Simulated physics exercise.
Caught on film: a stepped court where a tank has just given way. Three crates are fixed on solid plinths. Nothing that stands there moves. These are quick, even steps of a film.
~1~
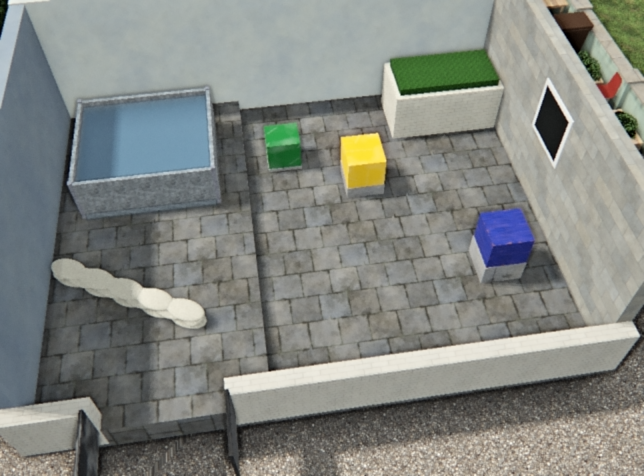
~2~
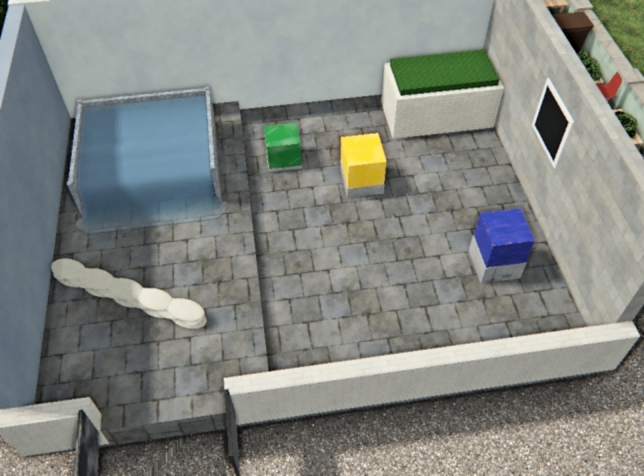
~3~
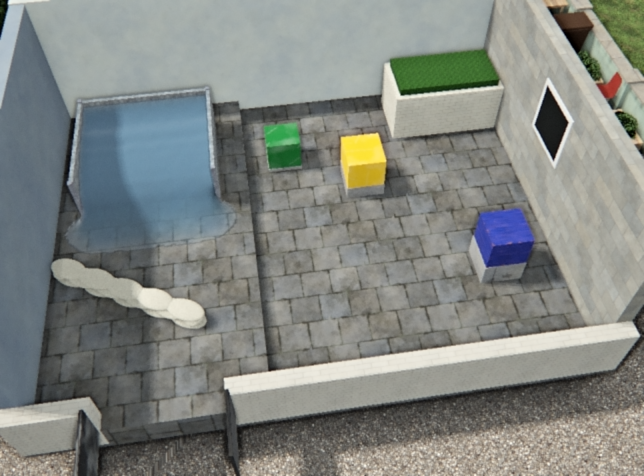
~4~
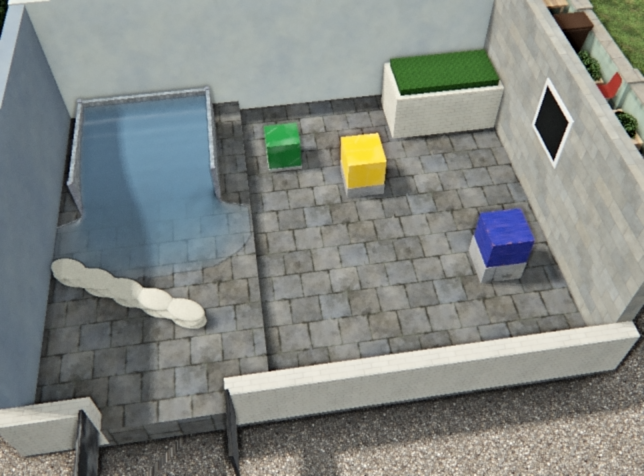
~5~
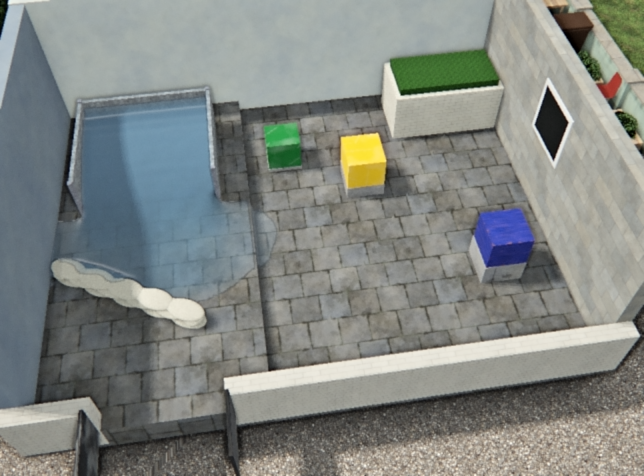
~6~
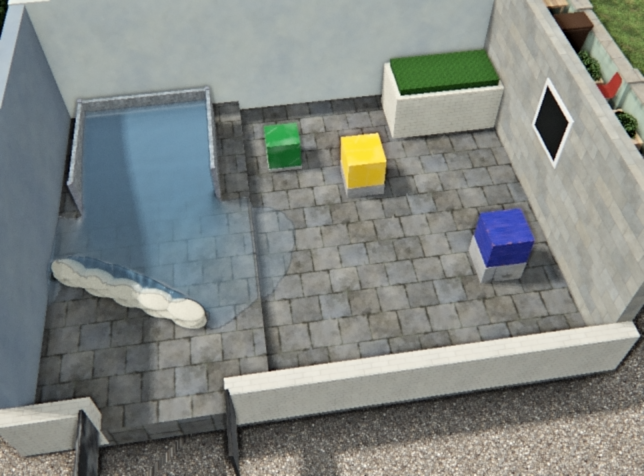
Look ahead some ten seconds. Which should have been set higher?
One by one: The blue crate keeps dry; the green crate is soaked; the yellow crate keeps dry.
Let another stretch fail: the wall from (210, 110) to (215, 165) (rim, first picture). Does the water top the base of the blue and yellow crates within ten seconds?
Then: The blue one keeps dry; the yellow one is topped.
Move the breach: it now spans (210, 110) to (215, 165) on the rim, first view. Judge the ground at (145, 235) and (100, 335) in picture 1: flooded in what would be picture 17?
In that order: Clear, clear.
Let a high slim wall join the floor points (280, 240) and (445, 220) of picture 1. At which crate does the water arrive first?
First comes the one in blue.
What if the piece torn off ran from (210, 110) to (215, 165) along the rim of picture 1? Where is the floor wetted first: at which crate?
I say the one in green.
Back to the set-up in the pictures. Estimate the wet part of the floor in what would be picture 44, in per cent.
Near 90 in a hundred.
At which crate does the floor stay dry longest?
Last comes the crate marked green.
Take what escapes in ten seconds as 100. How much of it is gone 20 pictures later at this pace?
Close to 55 %.
A moment on, water covers 30 % of the floor; the blue crate not reached, the green crate not reached, the yellow crate not reached.
Next, water covers 45 % of the floor; the blue crate not reached, the green crate not reached, the yellow crate not reached.
Then, water covers 60 % of the floor; the blue crate water round its plinth, the green crate not reached, the yellow crate not reached.
Later, water covers 90 % of the floor; the blue crate water round its plinth, the green crate water round its plinth, the yellow crate water round its plinth.
In the end, water covers 95 % of the floor; the blue crate stayed above the water, the green crate was topped, the yellow crate stayed above the water.
